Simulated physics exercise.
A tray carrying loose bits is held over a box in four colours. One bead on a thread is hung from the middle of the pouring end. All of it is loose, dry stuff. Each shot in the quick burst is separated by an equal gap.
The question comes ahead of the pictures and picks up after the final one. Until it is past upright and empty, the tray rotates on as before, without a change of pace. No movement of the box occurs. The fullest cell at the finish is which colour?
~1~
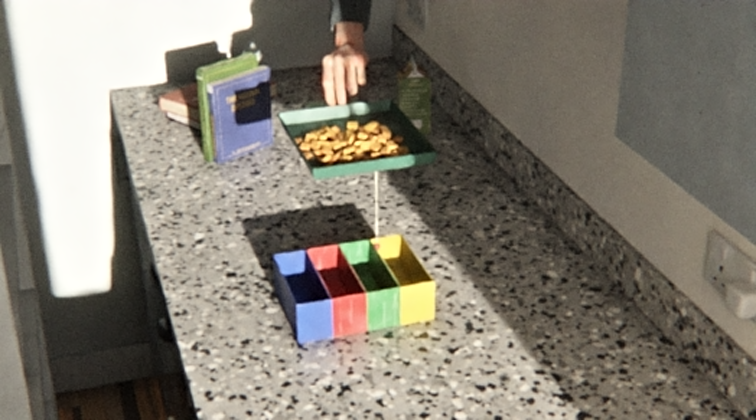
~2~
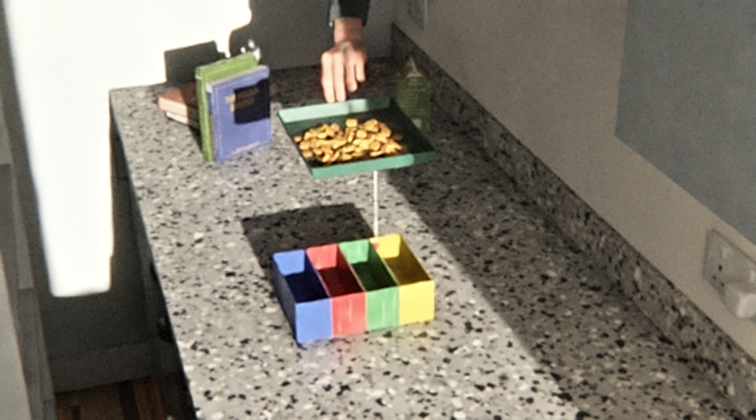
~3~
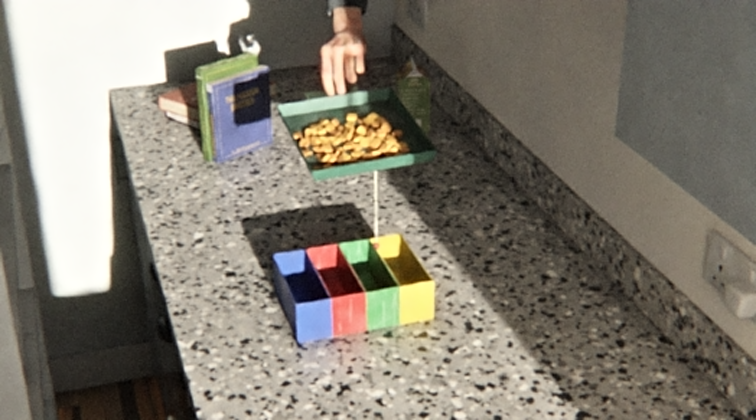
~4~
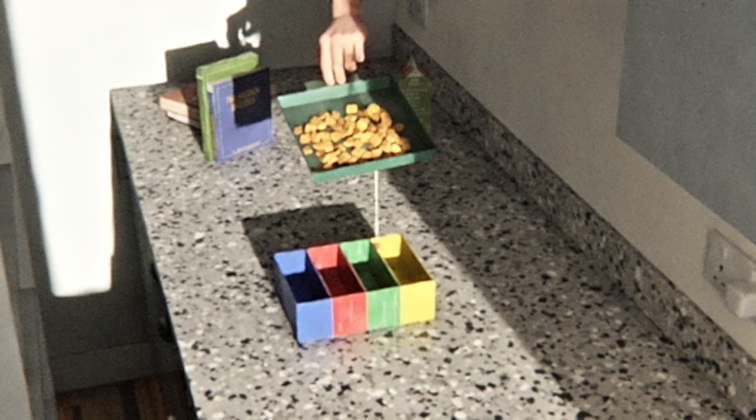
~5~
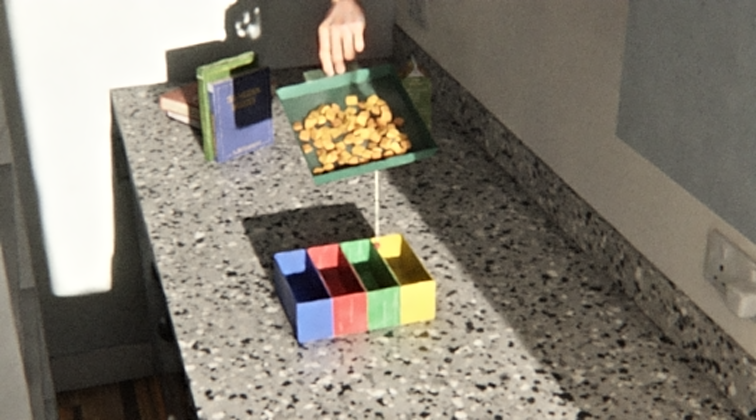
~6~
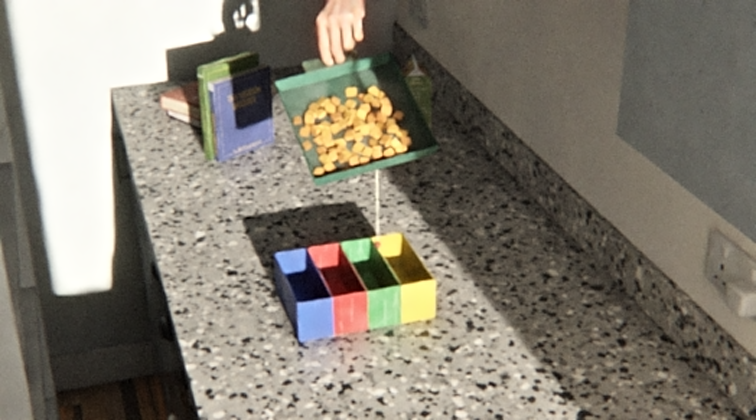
Colour: Red.
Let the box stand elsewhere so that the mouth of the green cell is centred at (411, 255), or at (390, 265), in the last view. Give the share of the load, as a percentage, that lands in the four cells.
First try: Around 60 percent; second try: Around 100 percent.
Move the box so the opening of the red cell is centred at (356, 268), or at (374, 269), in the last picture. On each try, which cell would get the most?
So it's the blue cell for the first shift and that blue cell for the second.
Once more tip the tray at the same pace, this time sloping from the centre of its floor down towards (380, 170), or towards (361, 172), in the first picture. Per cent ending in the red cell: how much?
10 % and 40 %, roughly.
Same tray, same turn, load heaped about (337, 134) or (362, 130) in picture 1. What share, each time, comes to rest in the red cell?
Roughly 60 per cent, then roughly 60 per cent.
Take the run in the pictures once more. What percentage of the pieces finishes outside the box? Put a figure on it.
Result: Near 0 % of the load.
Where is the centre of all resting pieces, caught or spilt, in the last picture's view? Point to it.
Around (339, 306).
Just after the last frame, tray tipped steeply; every one on the tray.
A moment on, tray tipped past a quarter turn; roughly a quarter on the tray; about a tenth in the red cell; about a tenth in the blue cell; about a tenth in the green cell; roughly half falling or outside the box.
Further on, tray tipped past a quarter turn; roughly half in the red cell; roughly a quarter in the blue cell; roughly a quarter in the green cell; just a few in the yellow cell; just a few falling or outside the box.
When it is over, tray tipped past a quarter turn; roughly half in the red cell; roughly a quarter in the blue cell; roughly a quarter in the green cell; just a few in the yellow cell; just a few outside the box.
